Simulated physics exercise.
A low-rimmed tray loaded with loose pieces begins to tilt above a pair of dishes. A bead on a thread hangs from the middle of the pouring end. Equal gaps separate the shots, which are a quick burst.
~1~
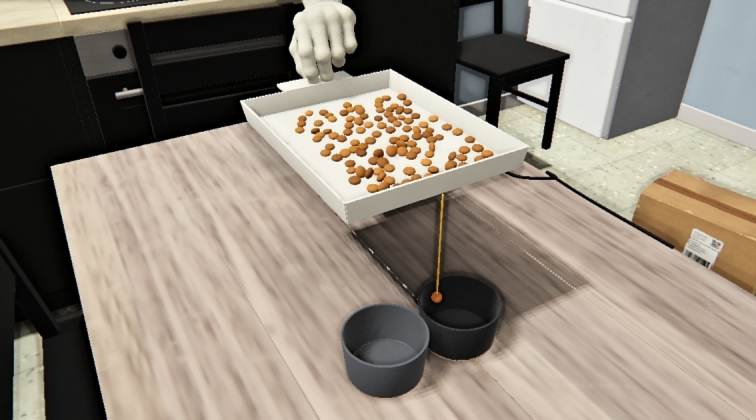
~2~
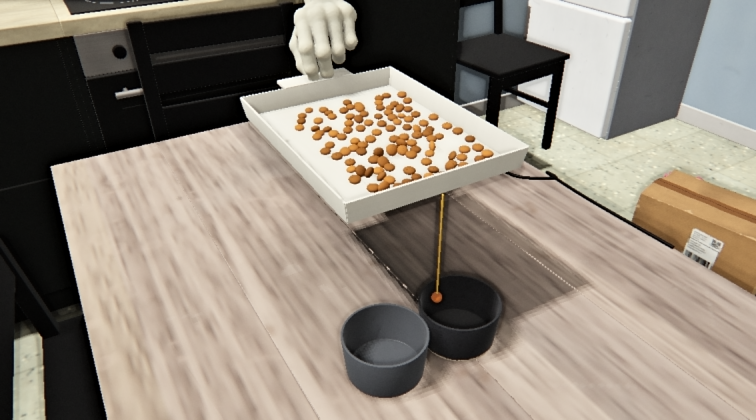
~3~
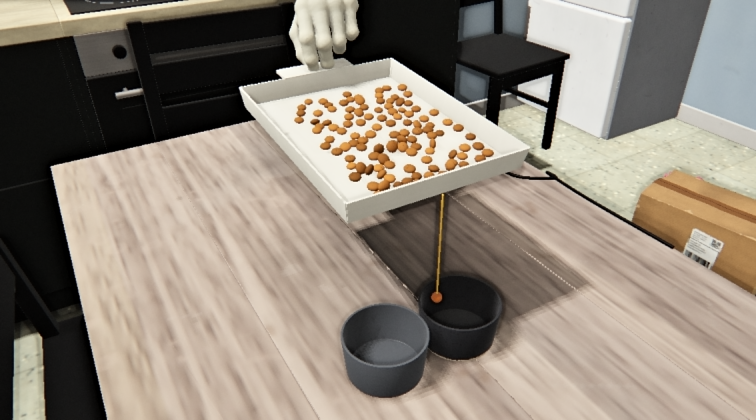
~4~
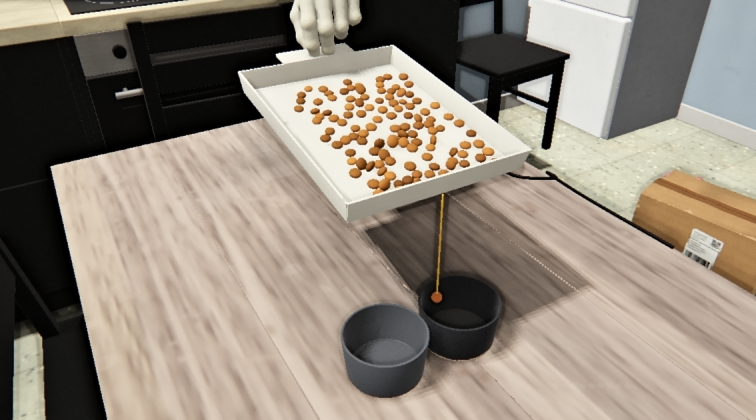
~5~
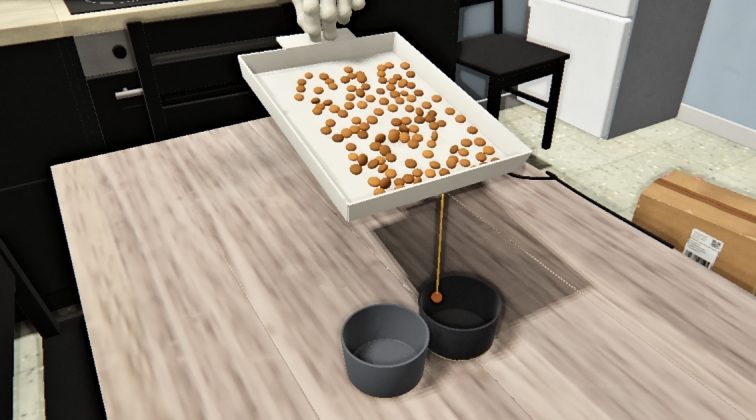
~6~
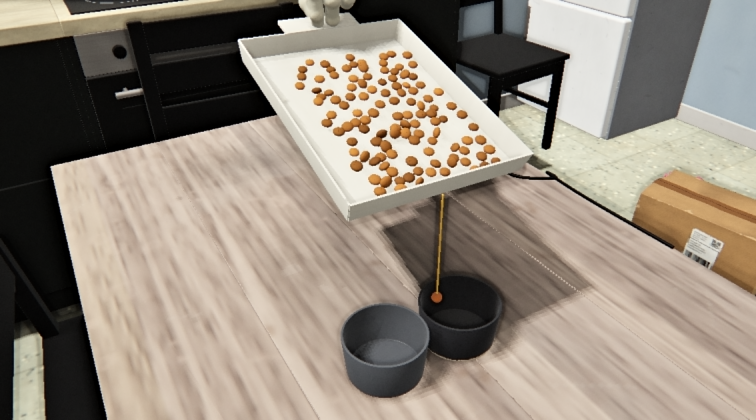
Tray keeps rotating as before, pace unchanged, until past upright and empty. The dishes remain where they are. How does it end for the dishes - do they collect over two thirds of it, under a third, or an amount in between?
They collect under a third of it.
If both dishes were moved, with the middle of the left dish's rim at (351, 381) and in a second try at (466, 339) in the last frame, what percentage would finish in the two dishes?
In turn 20 and 80 in a hundred.
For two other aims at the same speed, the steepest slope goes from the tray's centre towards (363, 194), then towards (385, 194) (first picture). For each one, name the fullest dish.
For the first aim the left side, for the second the left side.
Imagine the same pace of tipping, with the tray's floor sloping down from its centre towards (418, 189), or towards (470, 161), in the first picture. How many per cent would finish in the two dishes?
Near 10 % and, after that, 10 %.
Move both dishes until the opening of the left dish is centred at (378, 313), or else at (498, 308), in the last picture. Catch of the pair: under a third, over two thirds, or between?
The earlier try, below one third; the later try, between a third and two thirds.
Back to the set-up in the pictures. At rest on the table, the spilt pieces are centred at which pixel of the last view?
About (530, 378) in the last picture.
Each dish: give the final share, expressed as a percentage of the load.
Left dish keeps 0 %, right dish keeps 10 %.
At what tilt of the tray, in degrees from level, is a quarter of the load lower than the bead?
Angle: Close to 110°.
Just after the last frame, tray tipped steeply; every one on the tray.
A moment on, tray tipped past a quarter turn; the larger part on the tray; about a tenth outside both; about a tenth in the air.
Further on, tray tipped past a quarter turn; about a tenth in the right dish; almost all outside both.
When it is over, tray tipped past a quarter turn; not one in the left dish; about a tenth in the right dish; almost all outside both.
